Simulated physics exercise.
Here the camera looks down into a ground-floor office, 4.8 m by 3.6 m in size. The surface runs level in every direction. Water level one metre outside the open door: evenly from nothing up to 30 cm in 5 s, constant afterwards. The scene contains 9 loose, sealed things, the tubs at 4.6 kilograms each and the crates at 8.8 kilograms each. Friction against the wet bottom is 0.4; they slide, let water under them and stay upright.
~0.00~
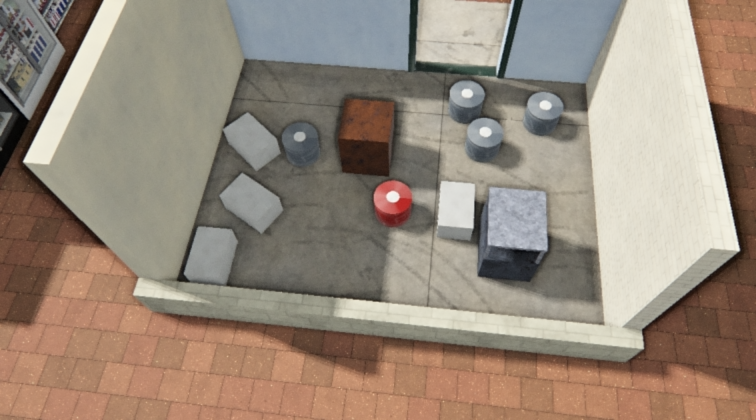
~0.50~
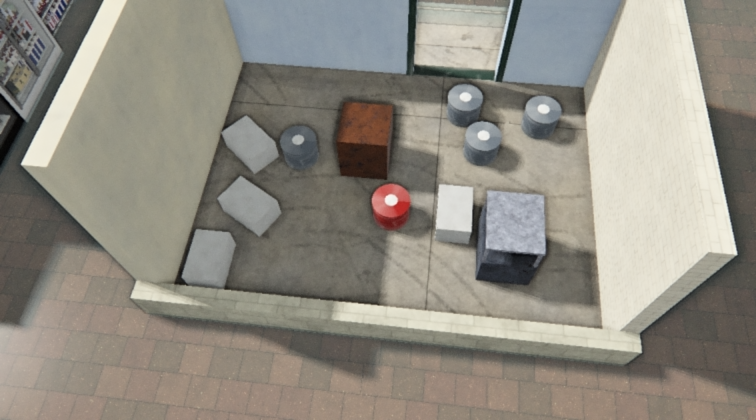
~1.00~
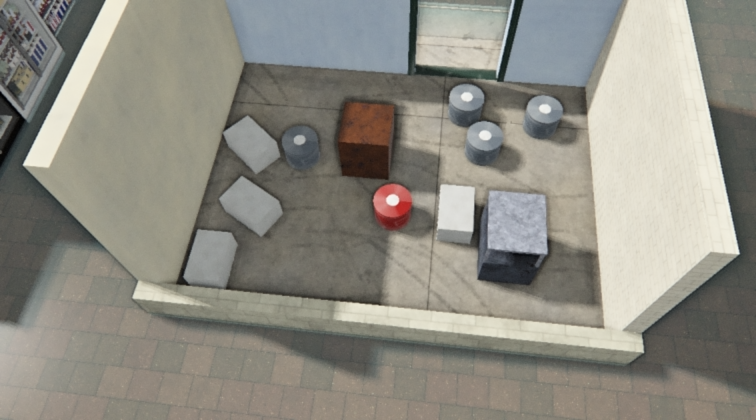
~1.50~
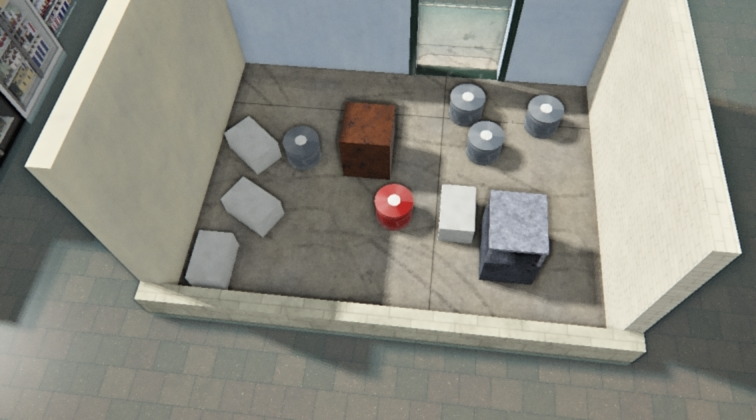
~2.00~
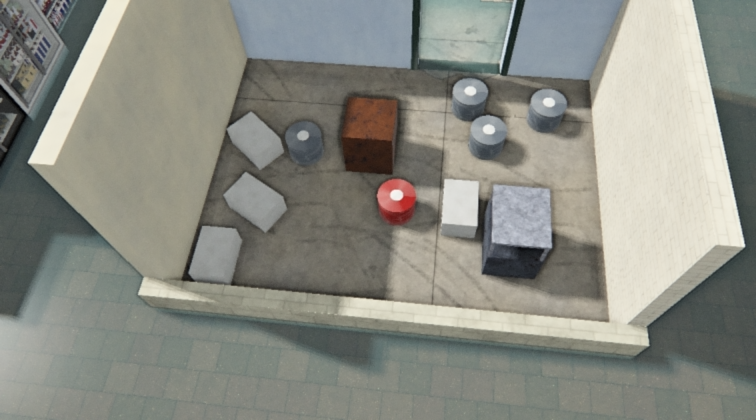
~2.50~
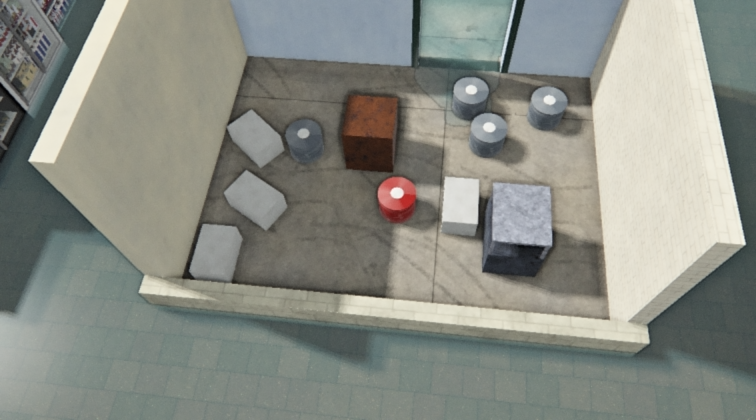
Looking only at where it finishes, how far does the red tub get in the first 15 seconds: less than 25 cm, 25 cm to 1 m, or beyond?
It will be swept well away.
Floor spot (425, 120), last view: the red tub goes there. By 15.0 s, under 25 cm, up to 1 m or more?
I'd say it goes a long distance.
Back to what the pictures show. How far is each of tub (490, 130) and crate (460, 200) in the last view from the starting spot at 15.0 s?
The first is 150 cm from its start, the second 250 cm.
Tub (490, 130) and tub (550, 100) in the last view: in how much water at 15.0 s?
Roughly 23 and 15 cm.
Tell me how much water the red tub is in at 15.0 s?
About 11 cm.
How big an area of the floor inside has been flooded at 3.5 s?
About 3.0 m2.
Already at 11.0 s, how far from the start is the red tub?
Displacement by then near 140 cm.
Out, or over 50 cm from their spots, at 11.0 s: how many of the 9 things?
That would be 8.
After 3.5 s the red tub is near (397, 193), 0.0 m from its start, aground; 1 afloat.
After 6.8 s the red tub is near (274, 253), 1.6 m from its start, afloat; 5 afloat.
After 11.0 s the red tub is near (281, 157), 1.5 m from its start, afloat; 9 afloat.
After 15.0 s the red tub is near (278, 149), 1.6 m from its start, afloat; 9 afloat.
